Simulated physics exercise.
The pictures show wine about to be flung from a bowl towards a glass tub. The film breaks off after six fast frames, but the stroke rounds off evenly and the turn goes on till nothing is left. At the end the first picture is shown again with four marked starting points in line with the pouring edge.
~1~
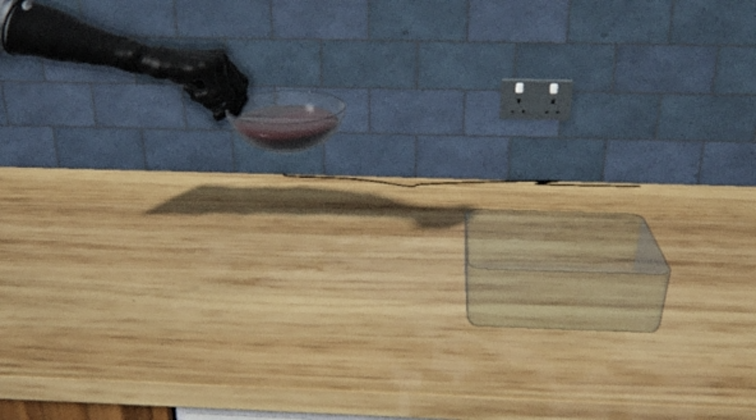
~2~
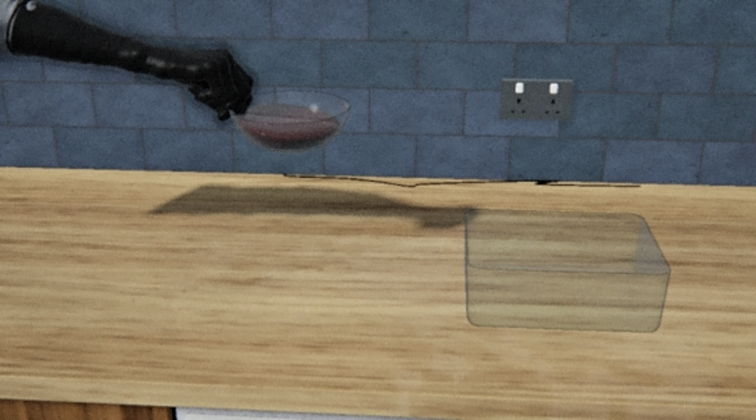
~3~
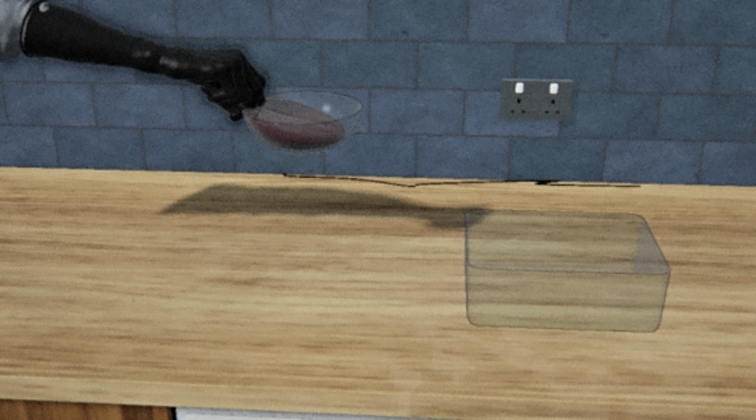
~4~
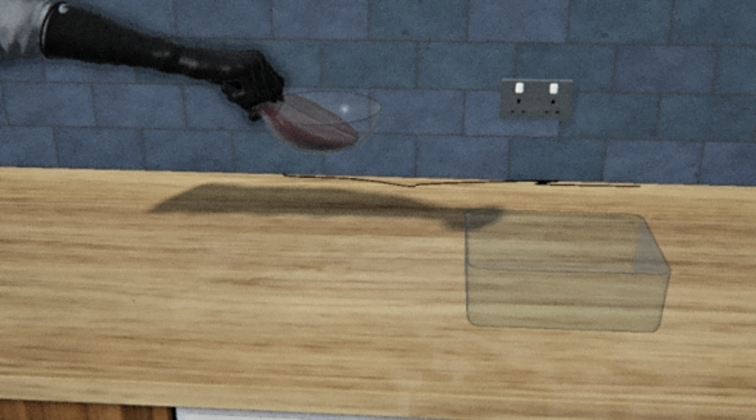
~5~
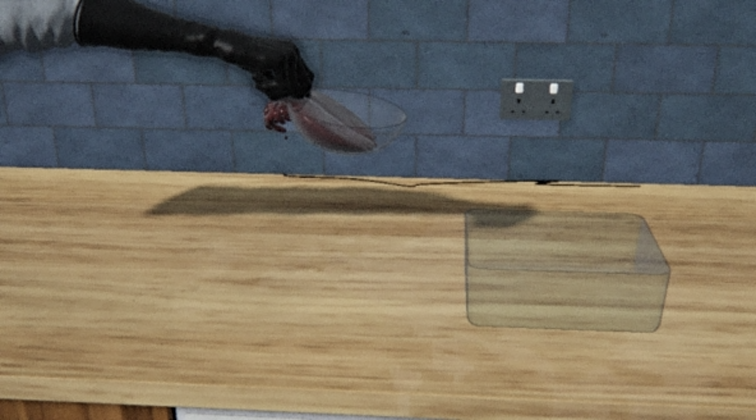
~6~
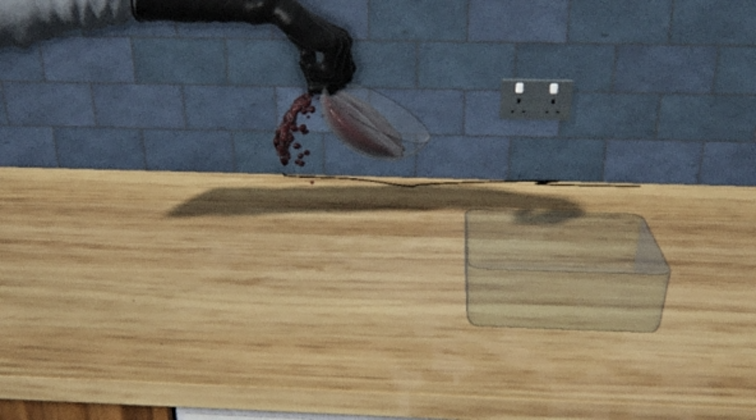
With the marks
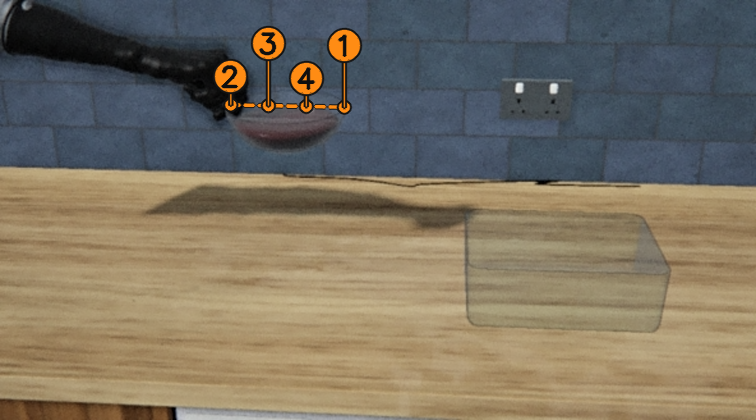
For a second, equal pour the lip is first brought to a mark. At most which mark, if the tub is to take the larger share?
Place 4.
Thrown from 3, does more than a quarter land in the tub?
Yes, clearly.
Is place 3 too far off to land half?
Yes, that goes wrong.
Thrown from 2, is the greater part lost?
Yes, that goes wrong.
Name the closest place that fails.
It is 3.
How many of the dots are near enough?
Two of them.
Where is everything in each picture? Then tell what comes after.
Upright, lip at (344, 107); tub from (466, 322) to (659, 329); nothing has left yet.
Upright, lip at (348, 107); nothing has left yet.
Upright, lip at (361, 107); wine is over the rim, down to (253, 105).
Upright, lip at (380, 108); wine is over the rim, down to (260, 112).
Tipped about 9°, lip at (405, 117); wine is over the rim, down to (286, 138).
Tipped about 27°, lip at (430, 136); wine is over the rim, down to (312, 182).
On the marked copy, 1 at (344, 107); 2 at (230, 104); 3 at (268, 105); 4 at (306, 106).
Choosing 1, about 66 % lands in the tub, 15 % falls short and 20 % goes beside or beyond.
Choosing 2, about 2 % lands in the tub, 95 % falls short and 3 % goes beside or beyond.
Choosing 3, about 30 % lands in the tub, 63 % falls short and 7 % goes beside or beyond.
Choosing 4, about 65 % lands in the tub, 23 % falls short and 12 % goes beside or beyond.
